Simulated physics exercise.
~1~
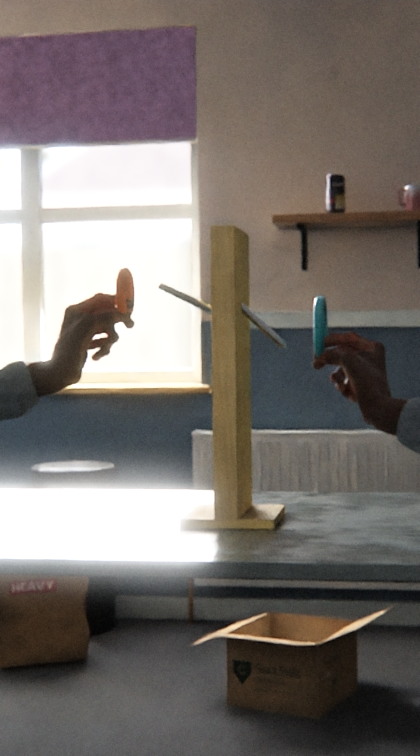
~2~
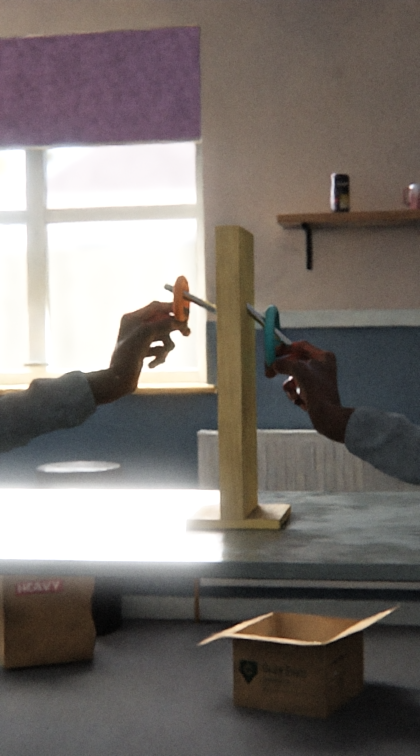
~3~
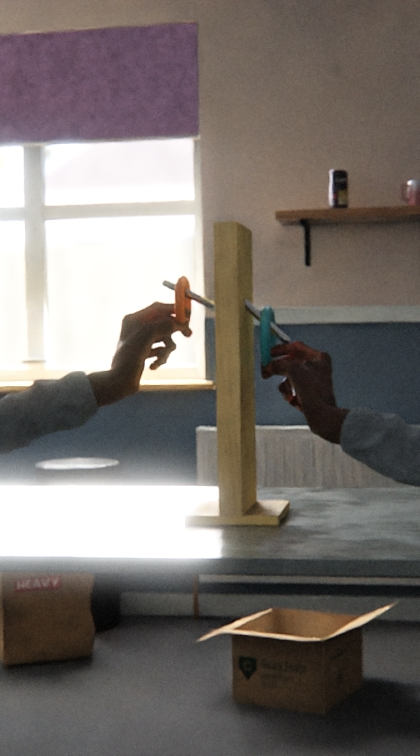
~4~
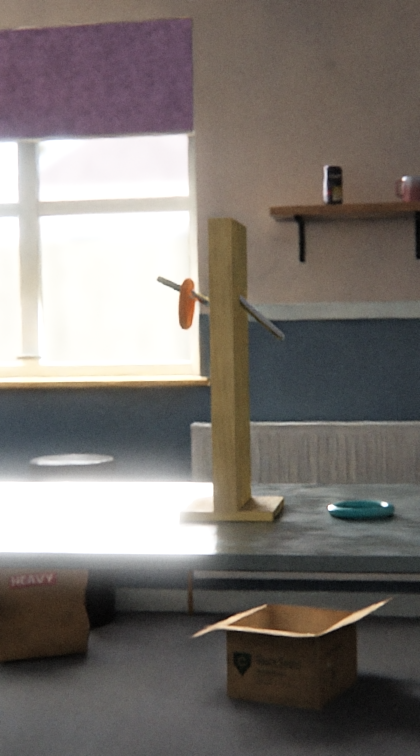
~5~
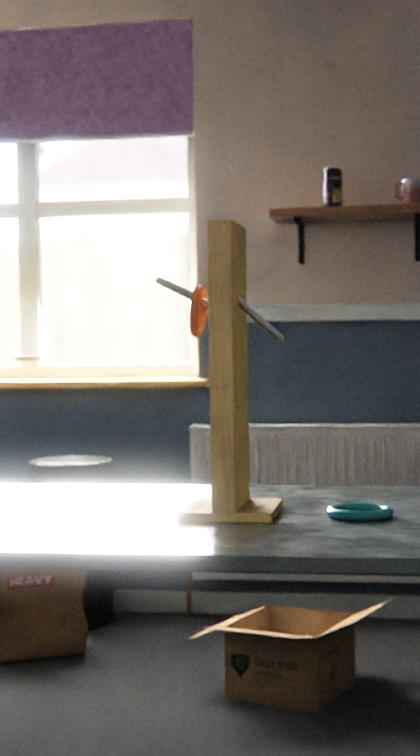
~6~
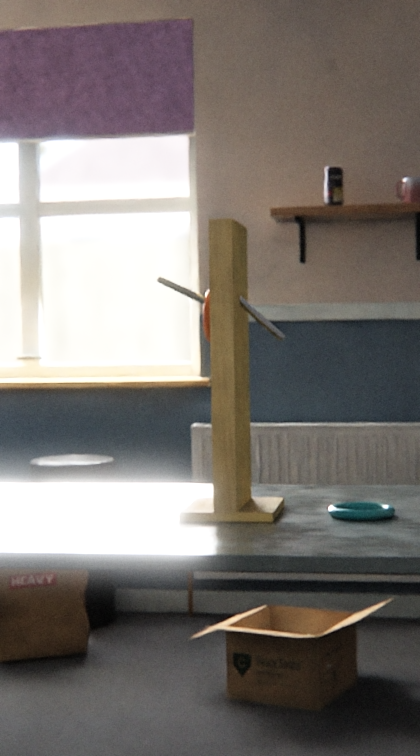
In a room with a purple blind, two hands brought an orange ring and a turquoise ring to opposite ends of a rod through a wooden post, then let go; the turquoise one dropped onto the table while the orange one slid inward and stayed hanging.
